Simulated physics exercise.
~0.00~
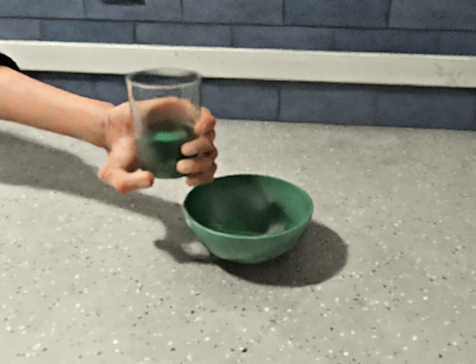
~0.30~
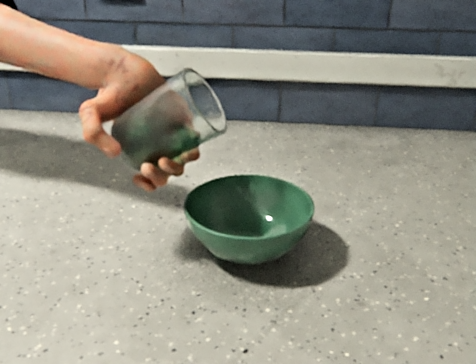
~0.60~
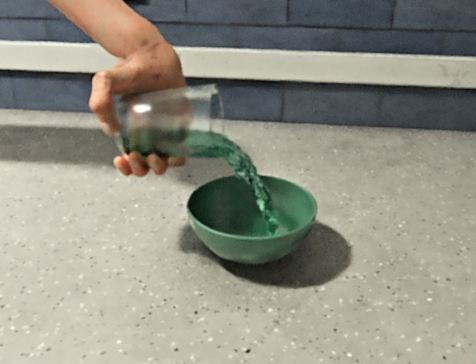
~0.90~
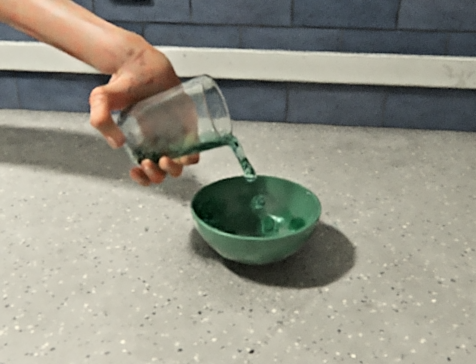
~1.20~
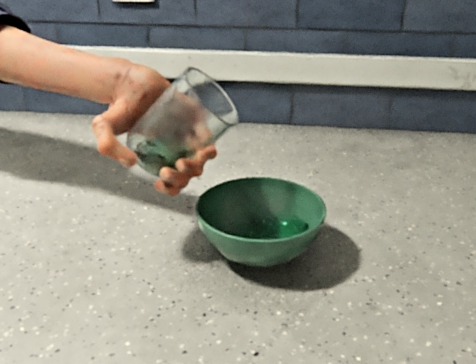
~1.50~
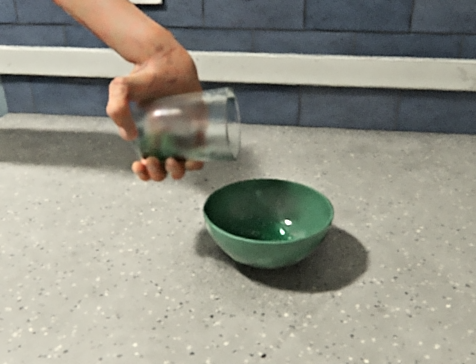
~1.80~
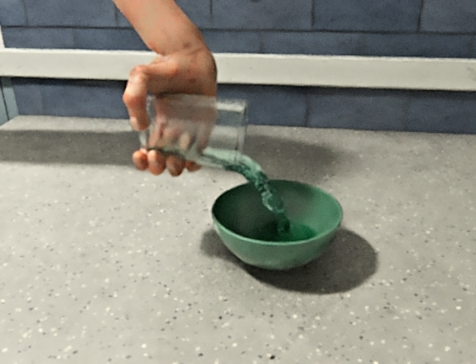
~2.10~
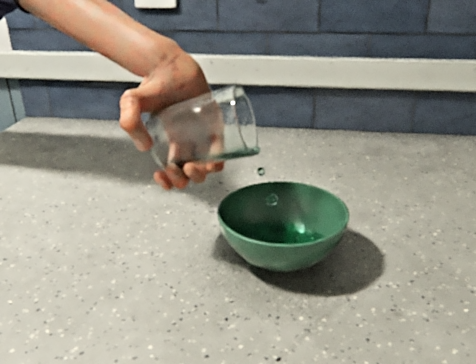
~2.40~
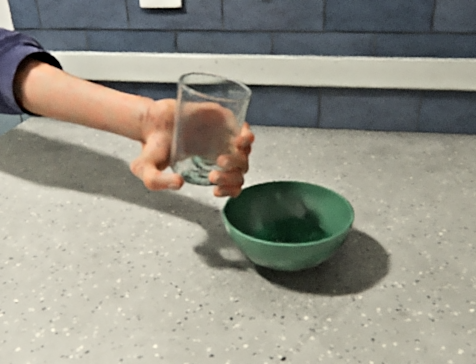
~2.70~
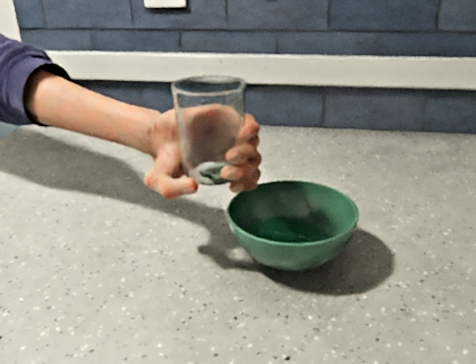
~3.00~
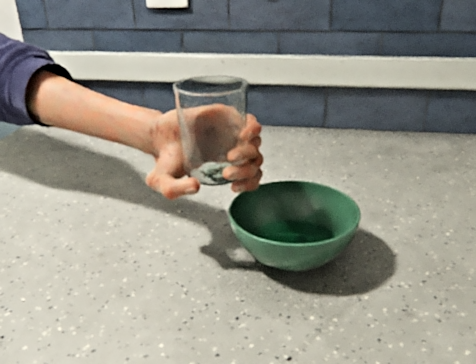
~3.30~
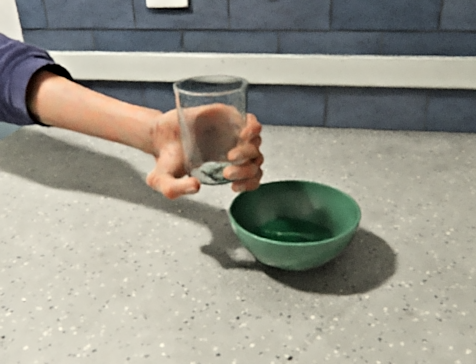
A hand tips a glass of green liquid twice into a green bowl, emptying it.
